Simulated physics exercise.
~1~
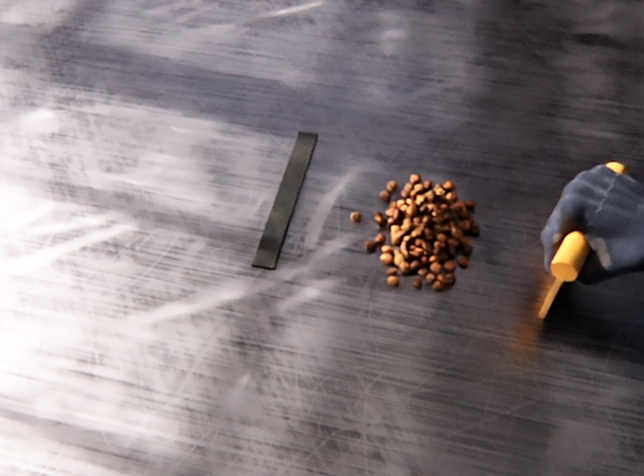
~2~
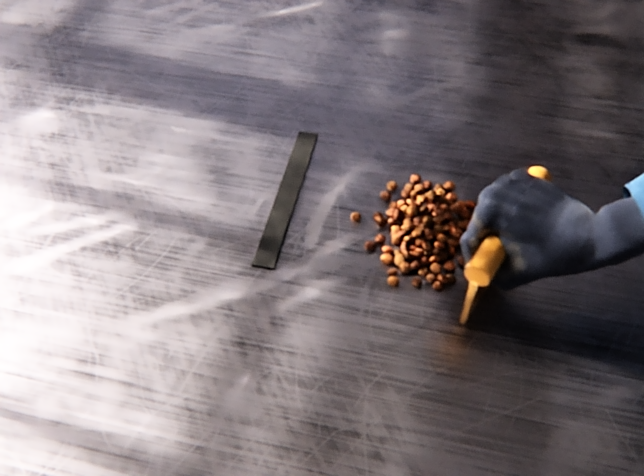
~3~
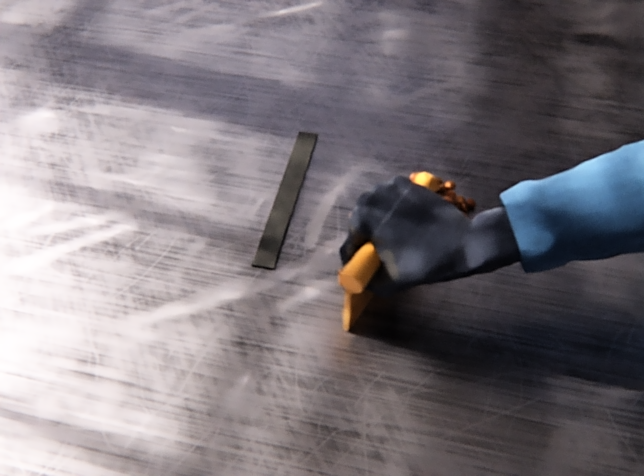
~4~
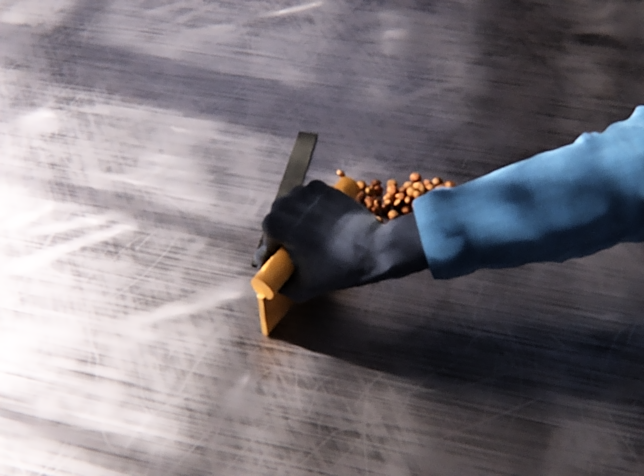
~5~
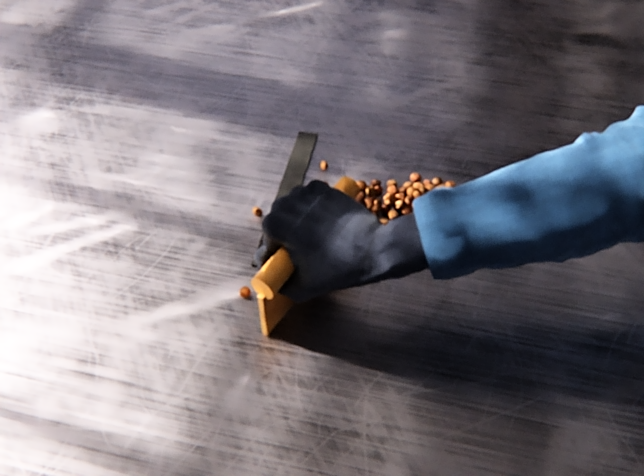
A dark-gloved hand in a blue sleeve grips a yellow-orange scraper at the right of a scratched, shiny metal surface, seen from above at an angle. A loose heap of brown kibble lies near the centre, with a flat, dark strip slanting to its left. The hand sweeps the scraper leftward, reaching the heap and then hiding much of it as the pieces are pushed along. It halts beside the lower part of the strip. A few pieces roll out past the scraper and the strip, while most of those visible stay bunched to the right, behind the hand.
